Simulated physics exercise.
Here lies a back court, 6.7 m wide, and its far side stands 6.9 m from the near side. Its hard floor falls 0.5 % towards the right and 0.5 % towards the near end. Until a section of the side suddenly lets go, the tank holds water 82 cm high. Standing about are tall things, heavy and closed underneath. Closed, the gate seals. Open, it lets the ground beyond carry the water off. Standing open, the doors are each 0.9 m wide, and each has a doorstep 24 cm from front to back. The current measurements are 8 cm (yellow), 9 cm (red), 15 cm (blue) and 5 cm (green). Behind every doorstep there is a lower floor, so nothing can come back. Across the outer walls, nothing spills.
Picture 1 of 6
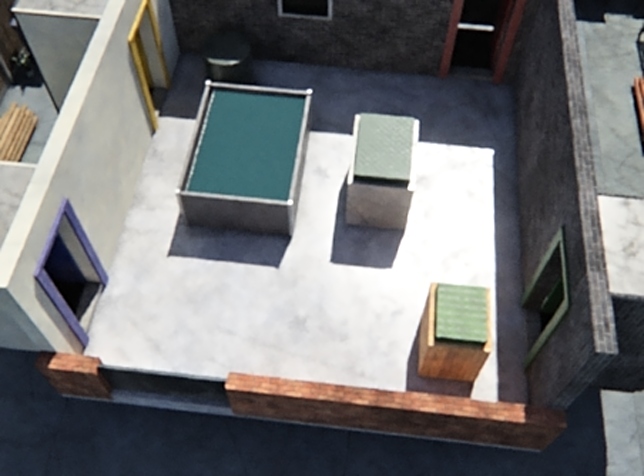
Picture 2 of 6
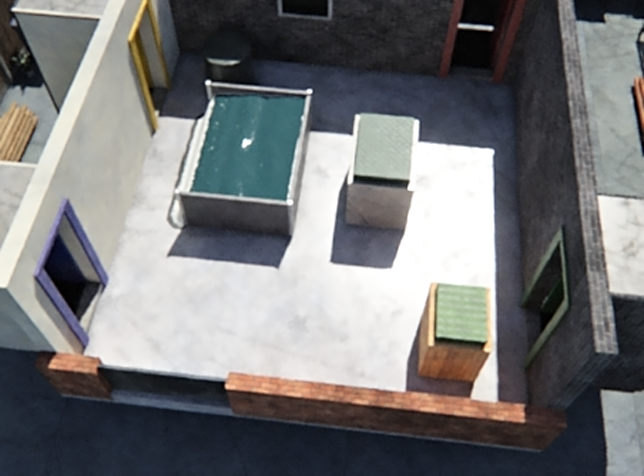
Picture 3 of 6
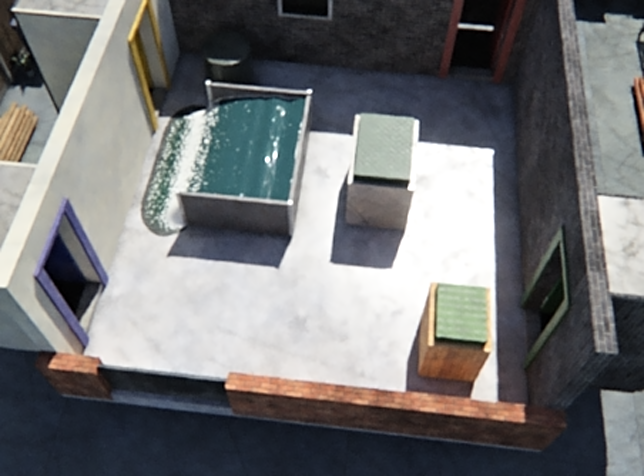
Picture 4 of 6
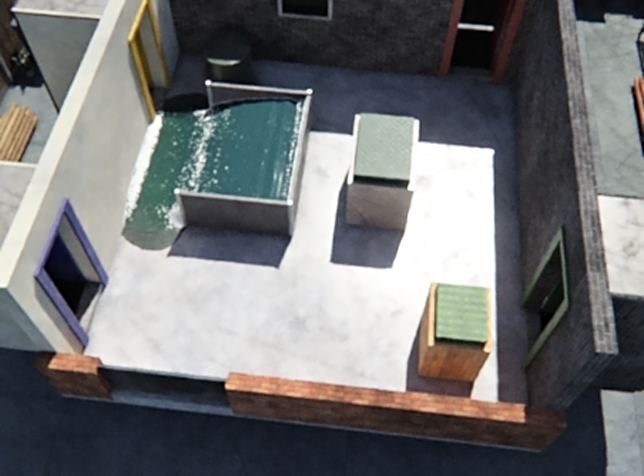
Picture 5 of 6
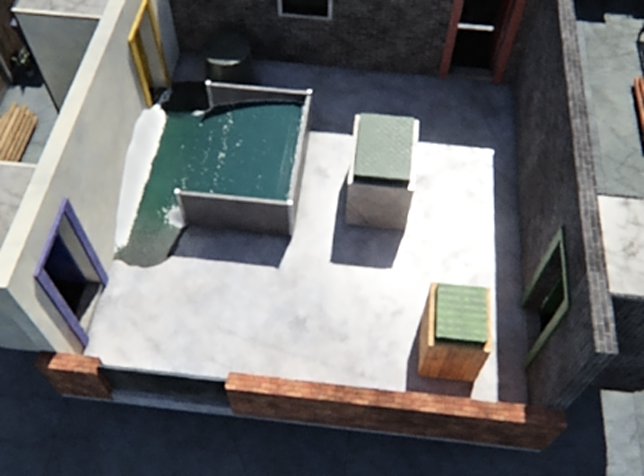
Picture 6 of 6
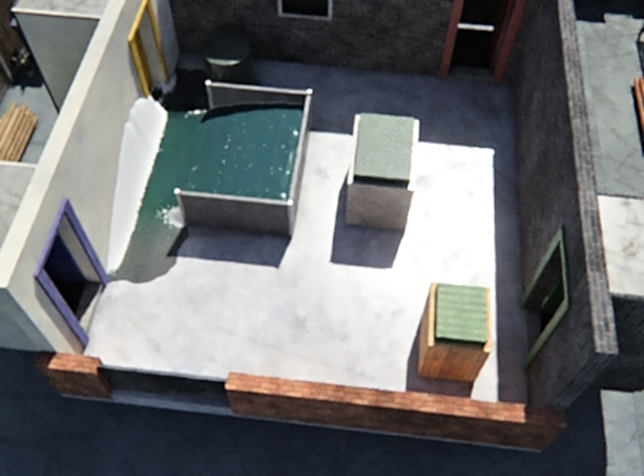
A walled court with a pale floor, seen from high above its low brick near wall, has a blue-framed doorway on the left, a yellow one behind it, a red one at the back and a green-framed opening on the right. A grey tank of dark green water stands left of a grey block and a smaller wooden box, both green-topped. Water pours from the tank's left side, spreads foaming across the floor and rides up the left wall, while the camera stays still.
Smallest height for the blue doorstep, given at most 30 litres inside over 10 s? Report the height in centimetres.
About 9.5 cm.
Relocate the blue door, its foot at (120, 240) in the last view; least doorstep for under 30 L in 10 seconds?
Close to 27 cm at the least.
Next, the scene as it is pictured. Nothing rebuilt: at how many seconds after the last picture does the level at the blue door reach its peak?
Around 2.8 s, give or take.
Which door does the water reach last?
That would be the green door.
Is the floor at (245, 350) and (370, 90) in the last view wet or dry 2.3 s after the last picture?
Note: Point one reached; point two reached.
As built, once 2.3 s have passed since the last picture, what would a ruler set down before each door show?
Door by door, in centimetres - yellow 20, red 0, blue 9, green 0.
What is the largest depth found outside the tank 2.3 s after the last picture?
About 36 cm at most.
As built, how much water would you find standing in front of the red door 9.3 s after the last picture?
Roughly 9.0 cm deep.
Then, 0.7 s after the last picture water covers 20 % of the floor, deepest (56 cm) near (144, 166); 11 cm at the blue door, 0 litres in over its 15 cm doorstep.
Then, 2.3 s after the last picture water covers 45 % of the floor, deepest (36 cm) near (205, 63); 9 cm at the blue door, 0 litres in over its 15 cm doorstep.
Then, 9.3 s after the last picture water covers 95 % of the floor, deepest (13 cm) near (522, 304); 7 cm at the blue door, 4 litres in over its 15 cm doorstep.
At the blue door as built, the water peaked near 13 cm, 2.7 s after the last picture.
Run again over the same 10 s with other heights there, 44 litres in over 8 cm, 16 litres over 11 cm. The limit of 30 litres is kept from about 9.5 cm up.
